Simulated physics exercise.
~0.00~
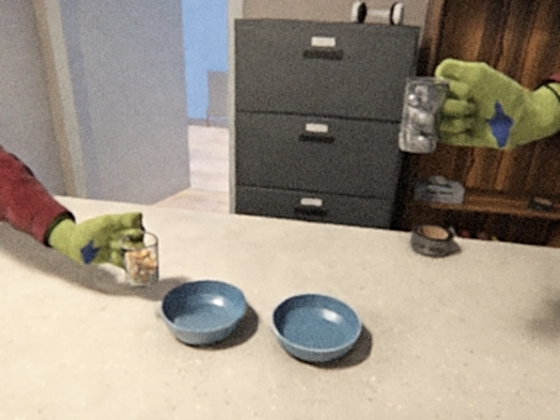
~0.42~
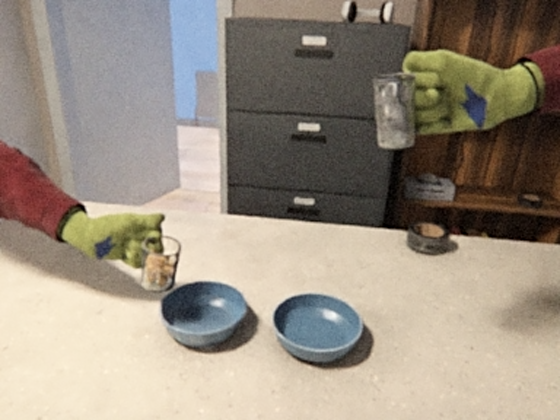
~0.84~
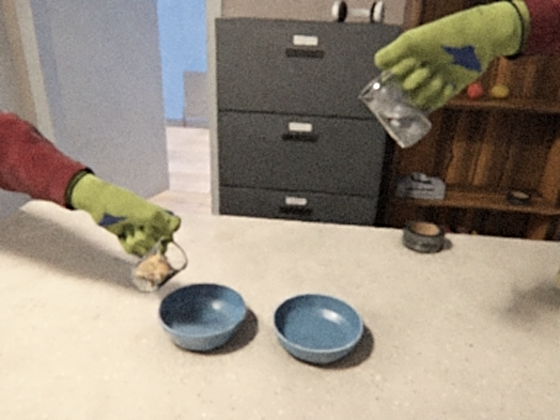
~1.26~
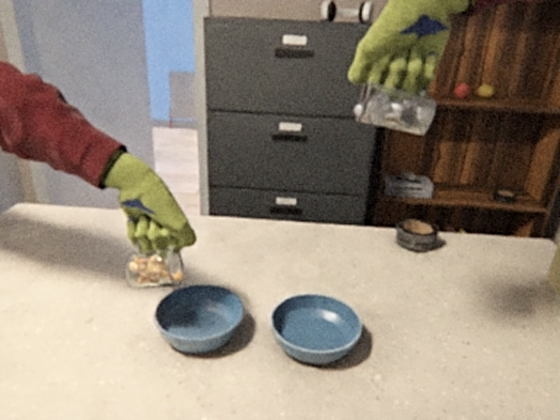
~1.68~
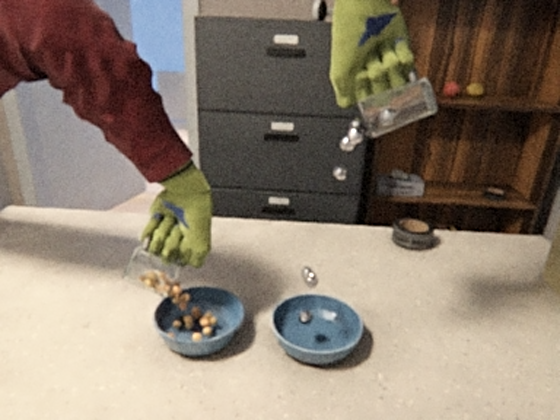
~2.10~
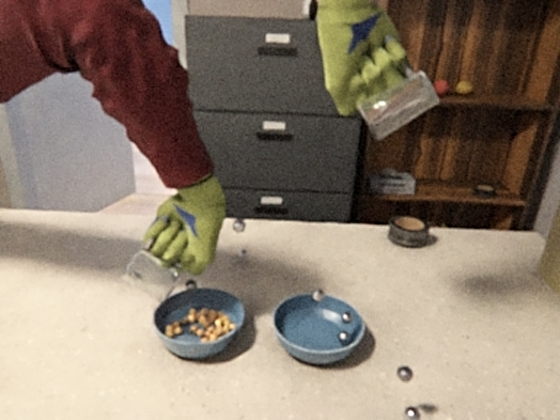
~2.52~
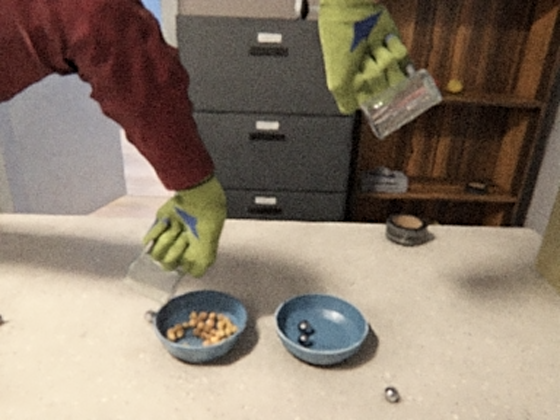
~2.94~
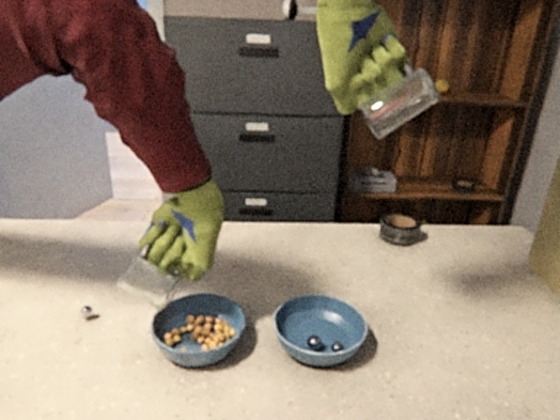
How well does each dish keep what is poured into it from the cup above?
The left dish holds all of its tan and orange pieces. The right dish keeps only a few of the silvery balls, as most of them bounce out and scatter round it.
